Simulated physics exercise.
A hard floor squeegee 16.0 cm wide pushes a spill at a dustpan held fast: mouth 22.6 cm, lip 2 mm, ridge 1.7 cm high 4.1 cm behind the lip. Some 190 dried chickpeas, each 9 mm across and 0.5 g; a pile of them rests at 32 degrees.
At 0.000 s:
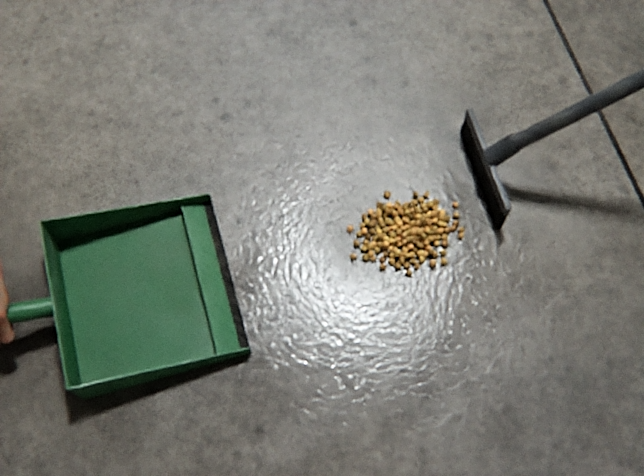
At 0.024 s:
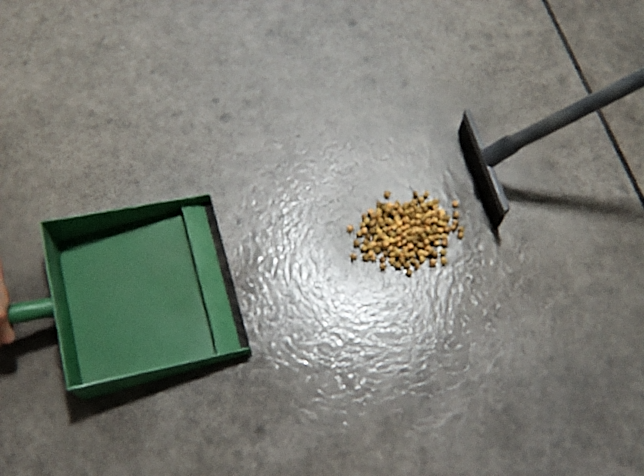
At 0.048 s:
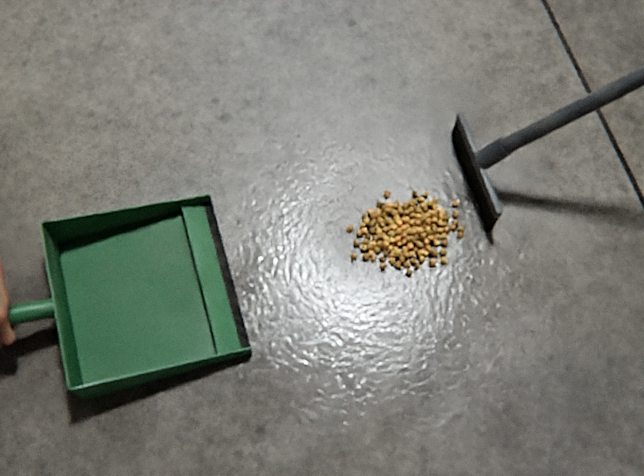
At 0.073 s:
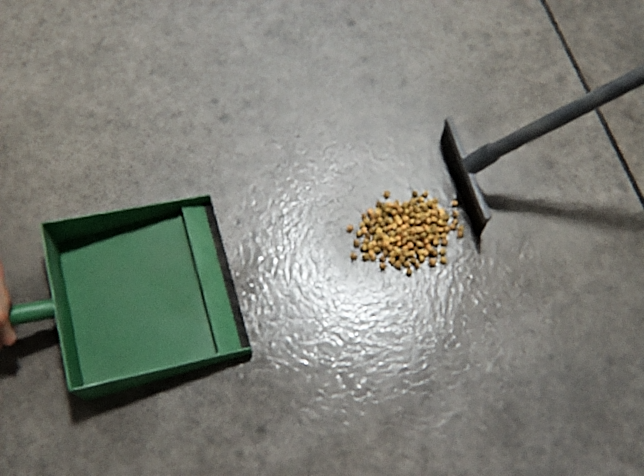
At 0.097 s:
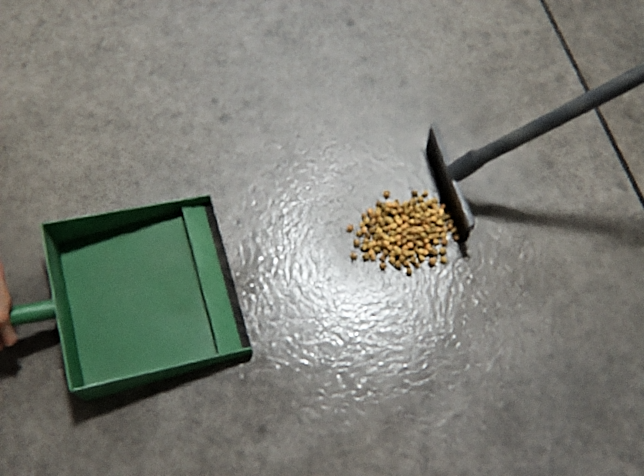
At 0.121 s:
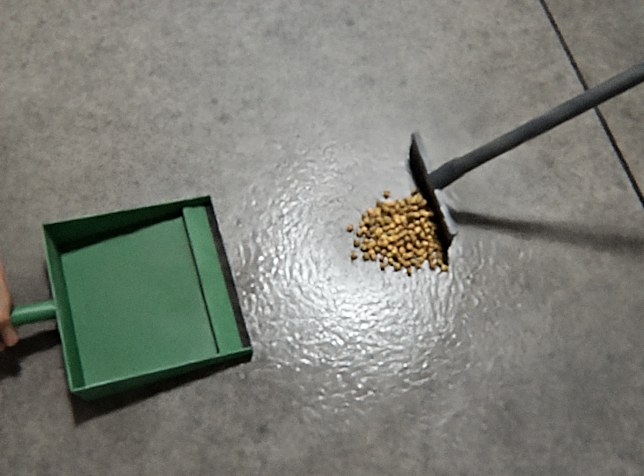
A grey concrete-like floor with a shiny, rippled patch and a dark seam at the upper right is seen from above by a still camera. A green dustpan lies at the left, fingers at its handle, with a heap of tan chickpeas right of centre and a dark squeegee beyond. The squeegee slides left and slightly down, reaches the heap and pushes its right side inward, while the dustpan stays still.
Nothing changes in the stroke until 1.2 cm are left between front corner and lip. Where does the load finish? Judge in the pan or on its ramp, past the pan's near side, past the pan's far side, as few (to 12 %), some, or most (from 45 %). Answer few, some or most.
Pan most, near side some, far side few.
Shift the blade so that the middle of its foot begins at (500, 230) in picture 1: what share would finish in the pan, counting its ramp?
Some 30 per cent.
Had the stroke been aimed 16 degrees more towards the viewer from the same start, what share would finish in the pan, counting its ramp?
It would be near 25 per cent.
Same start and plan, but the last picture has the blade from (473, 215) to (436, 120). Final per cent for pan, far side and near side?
Pan 25, far 5, near 0.
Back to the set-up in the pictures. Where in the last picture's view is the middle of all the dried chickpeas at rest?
Near (230, 305).
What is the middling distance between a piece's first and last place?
Roughly 30 cm.
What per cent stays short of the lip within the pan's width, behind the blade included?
Some 25 per cent.
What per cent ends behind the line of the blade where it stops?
About 5 per cent.
Then, at 0.25 s, middle of the blade 14 cm from the lip; 0 % over the lip, far side 0 %, near side 10 %.
After 0.34 s, middle of the blade 4 cm from the lip; 0 % over the lip, far side 5 %, near side 15 %.
After 0.56 s, middle of the blade 1 cm from the lip; 55 % over the lip, far side 5 %, near side 20 %.
By 1.1 s all is still; pan 50 %, near side 20 %, far side 5 %, in front of the lip or behind the blade 25 %.
